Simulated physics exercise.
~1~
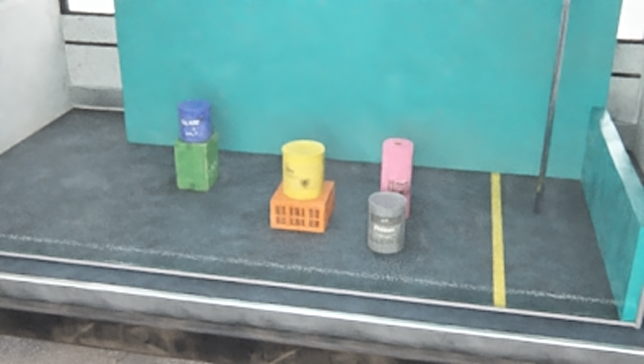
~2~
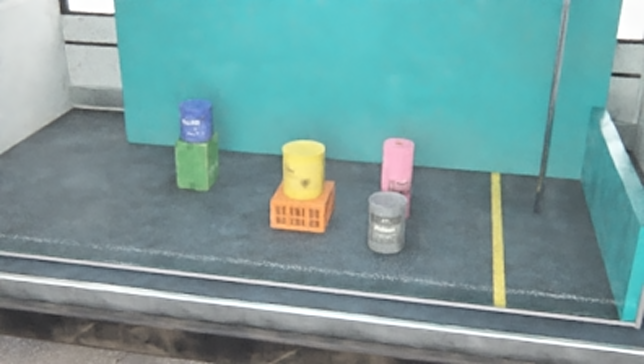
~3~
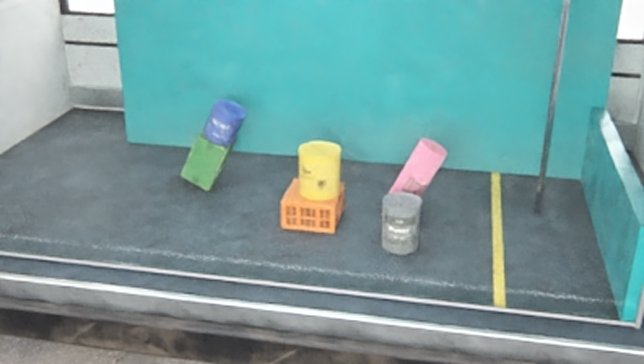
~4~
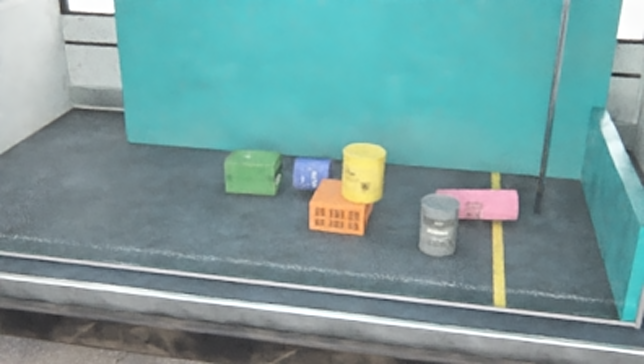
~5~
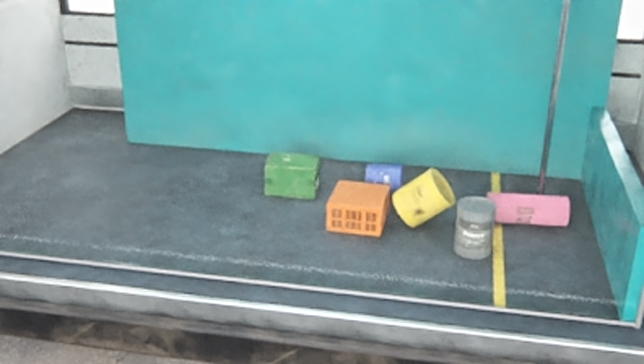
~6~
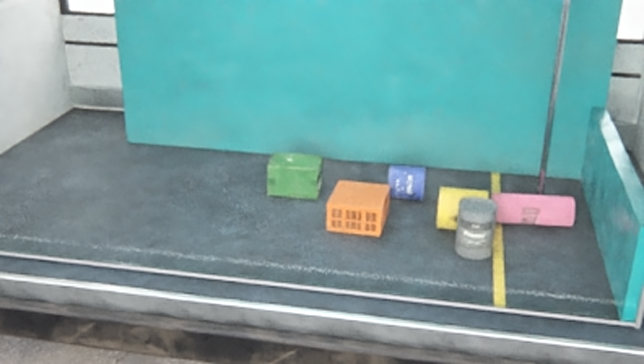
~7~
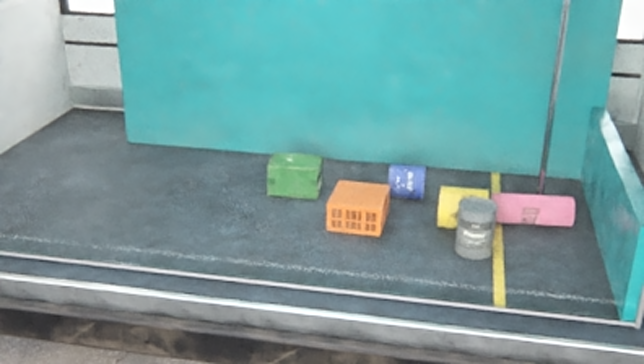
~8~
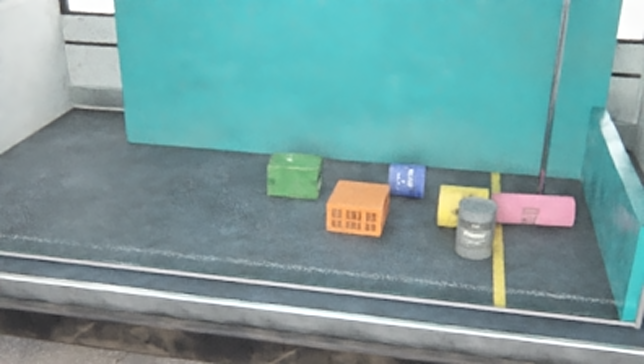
In a tram's bay, a blue bucket toppled off a green pack and a pink roll fell as everything slid right; a yellow bucket tumbled off its orange crate, and all settled with the pink roll across the yellow line, the grey bucket upright short of it.
